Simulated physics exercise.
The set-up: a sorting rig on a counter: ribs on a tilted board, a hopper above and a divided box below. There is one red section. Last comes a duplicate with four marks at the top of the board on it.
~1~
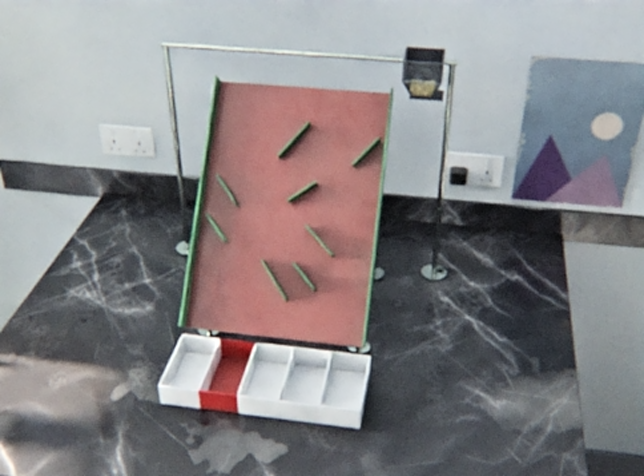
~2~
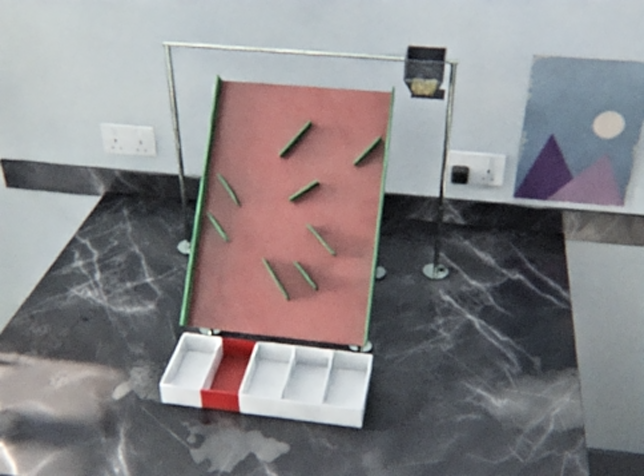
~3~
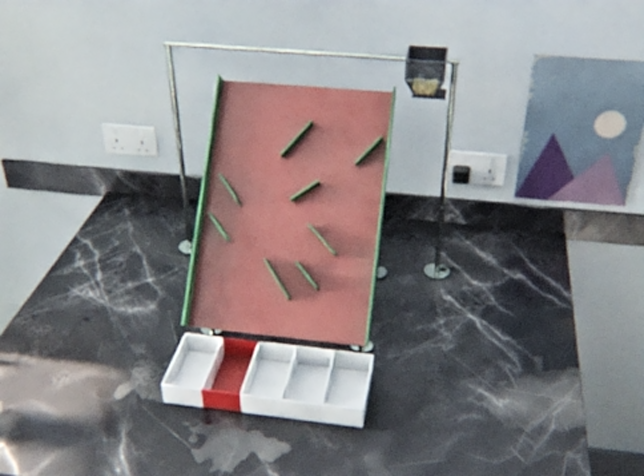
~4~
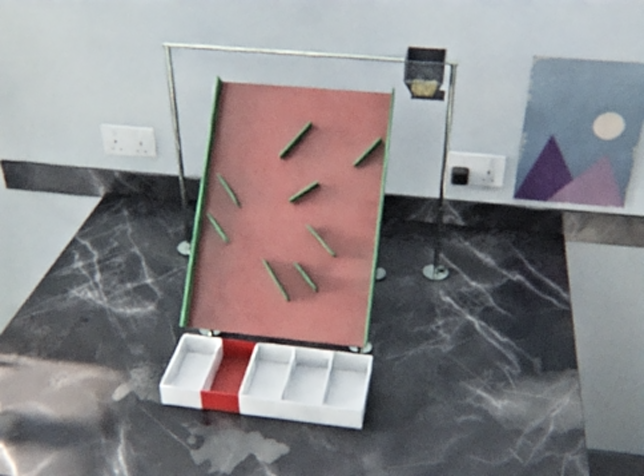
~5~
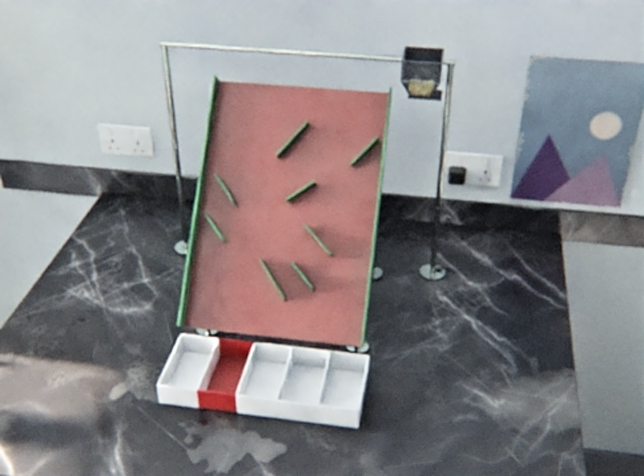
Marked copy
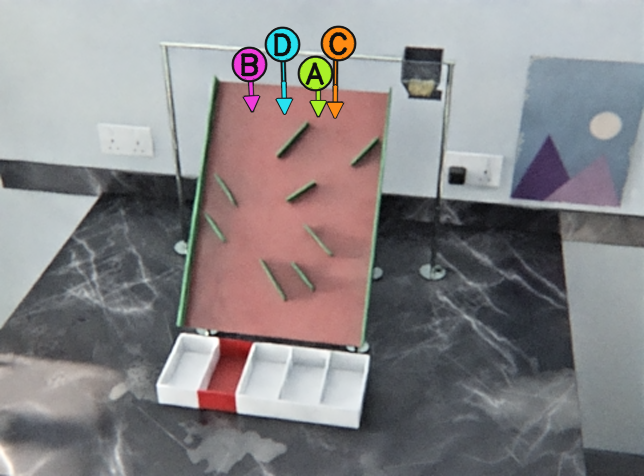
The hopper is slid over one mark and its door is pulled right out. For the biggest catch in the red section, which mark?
Use mark D.
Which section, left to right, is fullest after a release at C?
The fifth from the left.
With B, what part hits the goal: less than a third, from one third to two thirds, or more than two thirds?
It is less than a third.
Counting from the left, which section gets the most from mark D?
The second.
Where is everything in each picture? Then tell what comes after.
In the first frame, hopper at (422, 88), soya beans, door shut.
In the second frame, ribs (279, 155) to (310, 120), (354, 163) to (381, 136), (217, 173) to (237, 203).
In the third frame, ribs (290, 199) to (319, 180), (209, 212) to (227, 239), (308, 224) to (335, 254).
In the fourth frame, ribs (263, 259) to (287, 300), (294, 262) to (316, 289).
In the fifth frame, red section at (217, 400), number 2 of 5 from the left.
On the marked copy, mark A meets the board at (318, 110); mark B meets the board at (252, 105); mark C meets the board at (335, 112); mark D meets the board at (284, 108).
If A is chosen, about a quarter in the red section, about half in other sections, about a third outside the box.
If B is chosen, about a quarter in the red section, about half in other sections, about a quarter outside the box.
If C is chosen, a stray few in the red section, most in other sections, about a quarter outside the box.
If D is chosen, about half in the red section, a stray few in other sections, about half outside the box.
